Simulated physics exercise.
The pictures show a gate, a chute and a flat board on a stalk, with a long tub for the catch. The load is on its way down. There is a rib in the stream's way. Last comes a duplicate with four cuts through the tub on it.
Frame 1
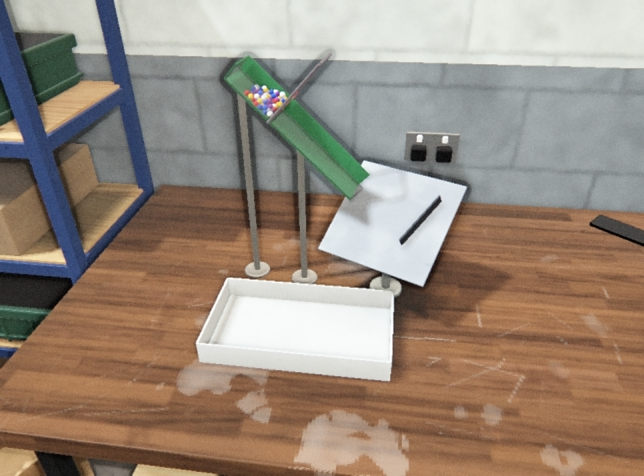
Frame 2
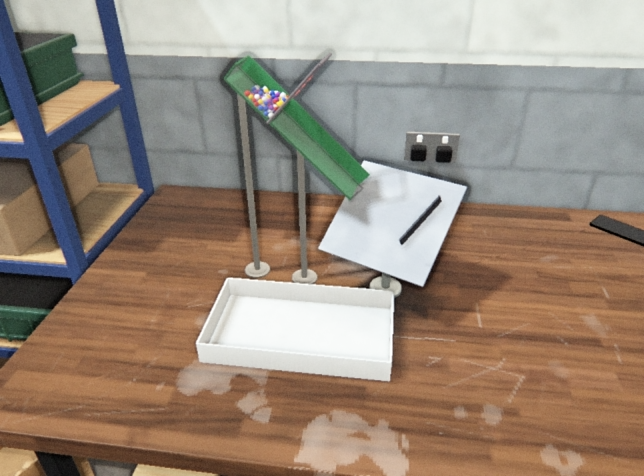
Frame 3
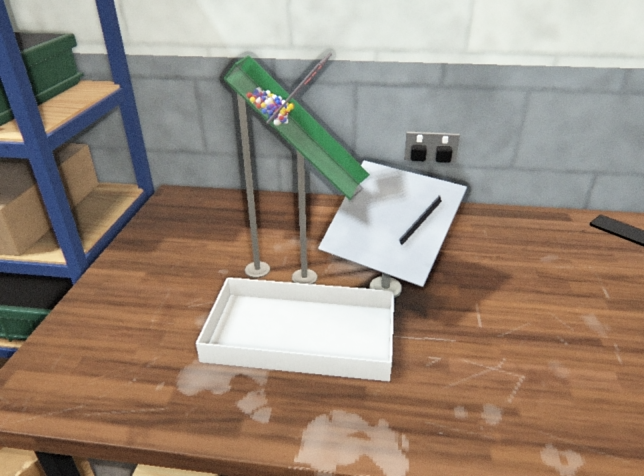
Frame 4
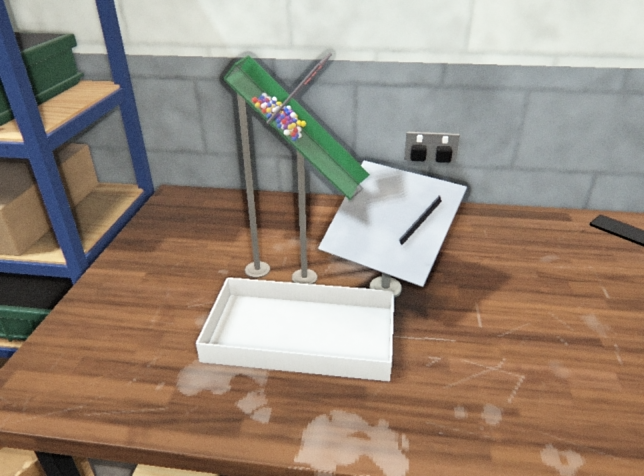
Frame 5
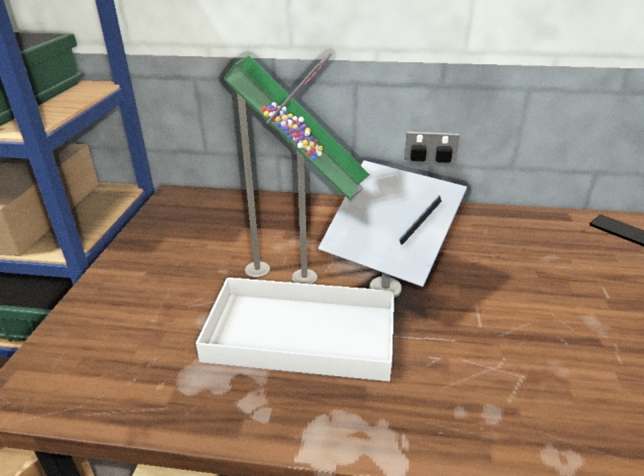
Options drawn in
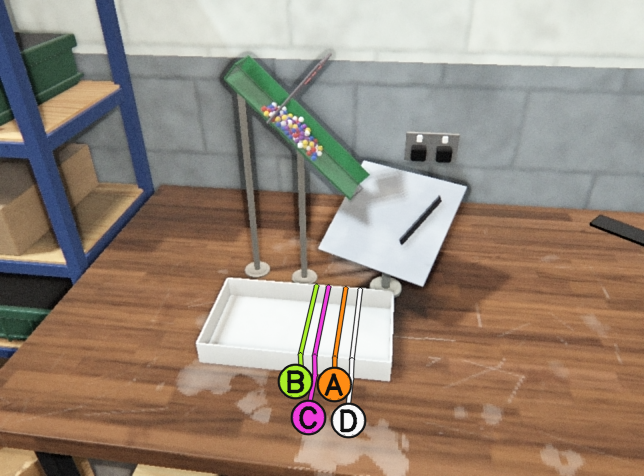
The clip opens on a wooden workbench where small multicoloured beads sit bunched near the top of a sloping green chute, above an empty white tub and a tilted pale board with a dark rib. The beads start sliding down to the right, spreading into a loose stream partway along the chute.
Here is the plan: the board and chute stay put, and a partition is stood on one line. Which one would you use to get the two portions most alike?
D works best here.
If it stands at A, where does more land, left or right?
Right.
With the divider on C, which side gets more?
The right side.
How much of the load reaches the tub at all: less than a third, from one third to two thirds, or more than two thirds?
More than two thirds.
On the marked copy, line A crosses the front rim at (334, 357); line B crosses the front rim at (300, 353); line C crosses the front rim at (314, 355); line D crosses the front rim at (352, 358).
For line A, of what is caught, a small part on the left of the divider, most on the right.
For line B, of what is caught, a small part on the left of the divider, nearly all on the right.
For line C, of what is caught, a small part on the left of the divider, nearly all on the right.
For line D, of what is caught, about half on the left of the divider, about half on the right.
